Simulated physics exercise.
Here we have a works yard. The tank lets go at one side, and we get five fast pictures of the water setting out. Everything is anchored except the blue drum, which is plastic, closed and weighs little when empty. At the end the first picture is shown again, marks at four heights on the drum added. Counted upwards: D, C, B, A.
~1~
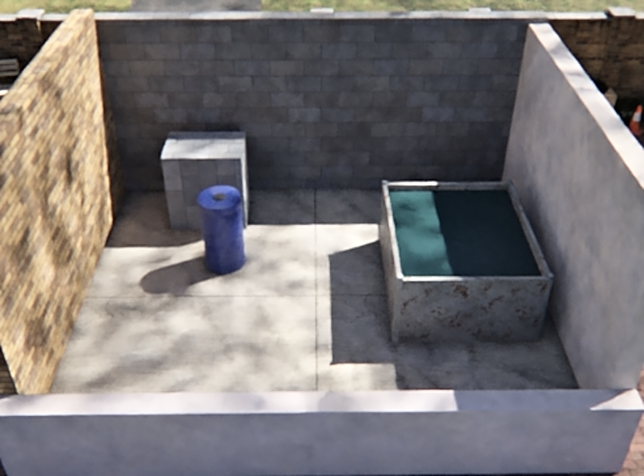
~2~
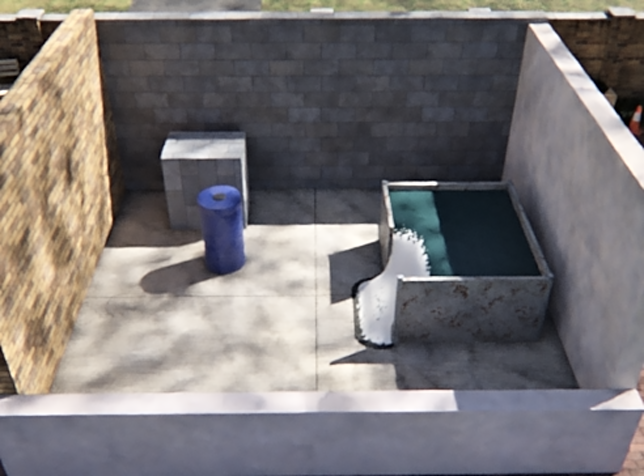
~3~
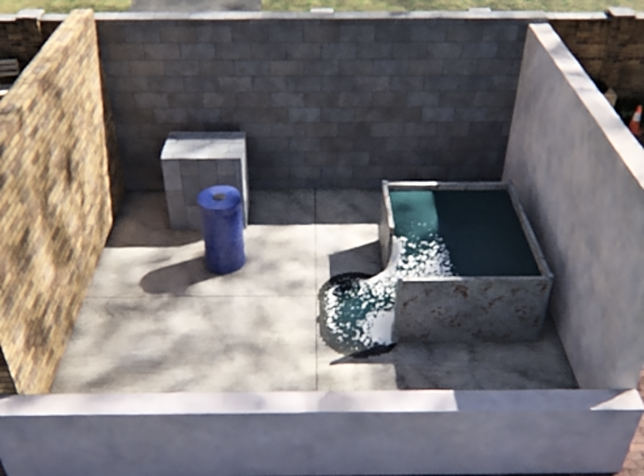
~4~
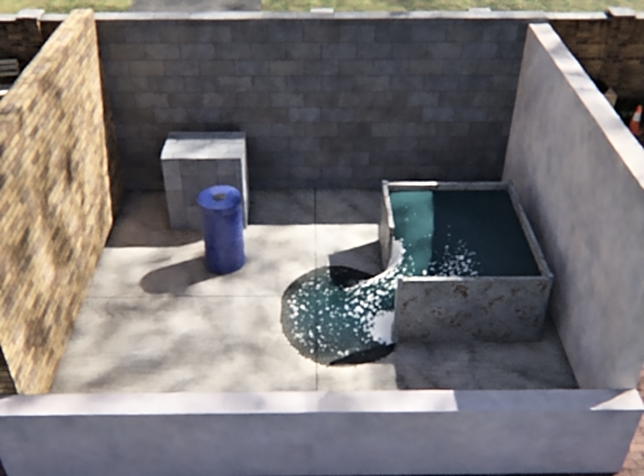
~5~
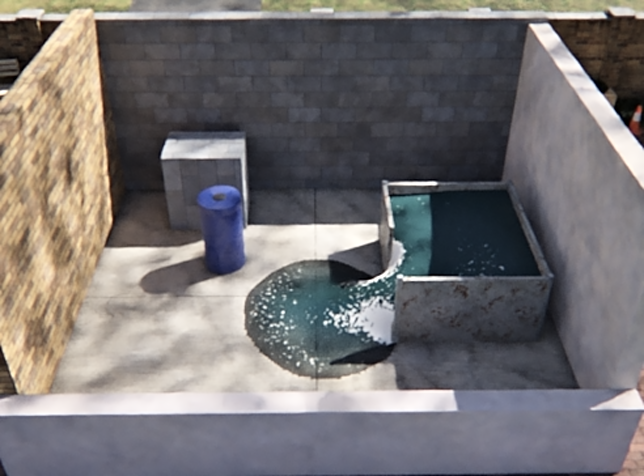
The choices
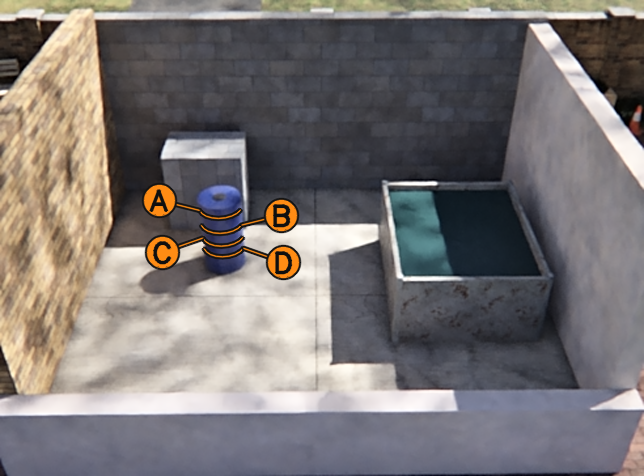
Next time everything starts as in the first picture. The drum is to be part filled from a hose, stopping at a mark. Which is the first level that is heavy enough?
Go for D.
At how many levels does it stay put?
All of the four.
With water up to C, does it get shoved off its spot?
No.
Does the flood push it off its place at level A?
No, that is safe.
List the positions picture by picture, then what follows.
Lid of the blue drum at (219, 197); tank full, its middle at (459, 232).
Water covers 2 % of the ground and is seen nearest the drum at (360, 293).
Water covers 4 % of the ground and is seen nearest the drum at (327, 293).
Water covers 8 % of the ground and is seen nearest the drum at (294, 290).
Lid of the blue drum at (219, 197); water covers 12 % of the ground and is seen nearest the drum at (267, 283).
On the marked copy, A at (218, 218); B at (220, 233); C at (221, 246); D at (222, 256); from the bottom up D, C, B, A.
For level A, it does not move.
For level B, it does not move.
For level C, it does not move.
For level D, it does not move.
